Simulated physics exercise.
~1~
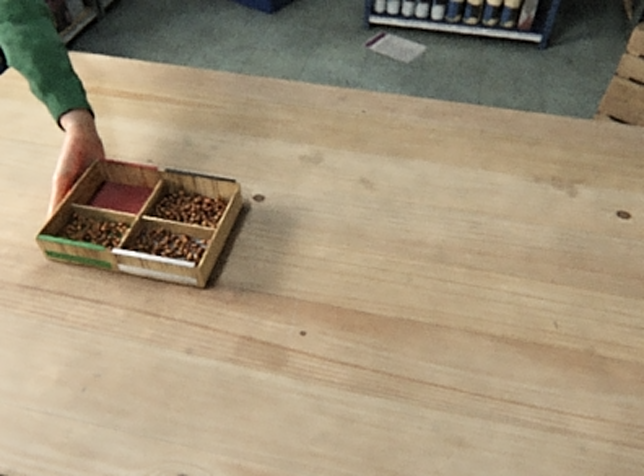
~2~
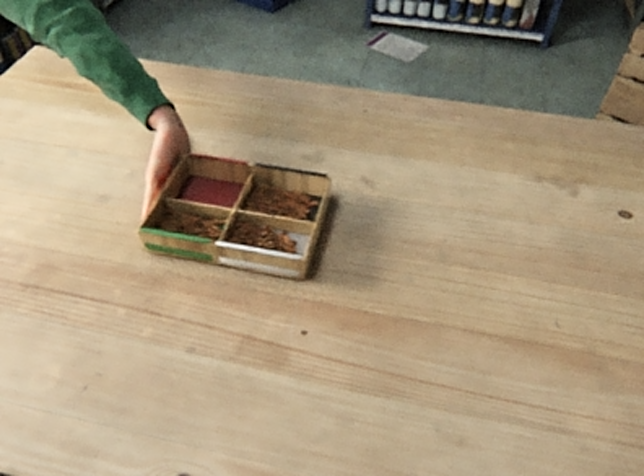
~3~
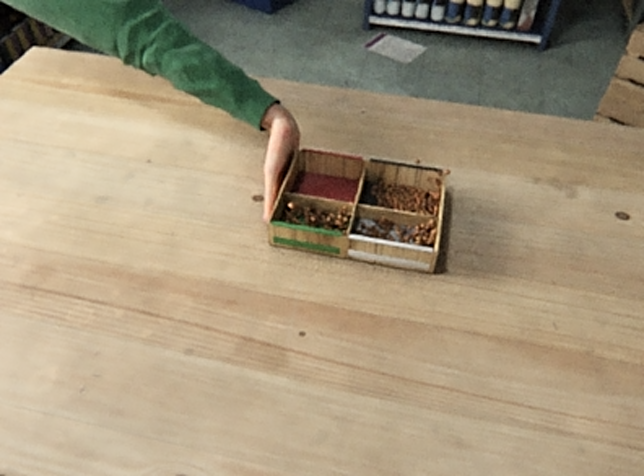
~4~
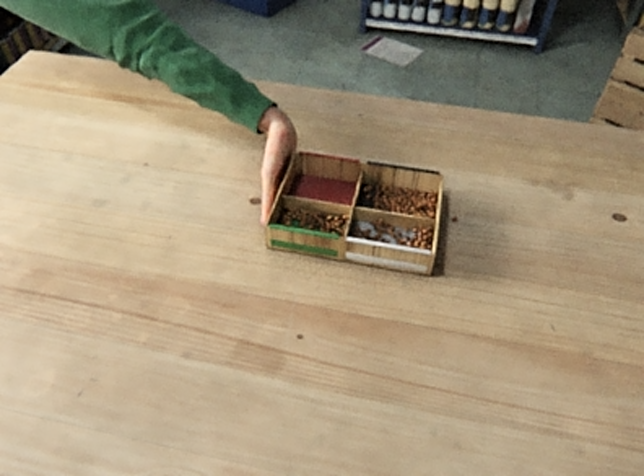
A small wooden tray with four compartments, most holding little brown balls, slid to the right across a wooden table, guided by a green-sleeved person's hand, then came to rest near the middle with the hand still on it and the balls still inside.
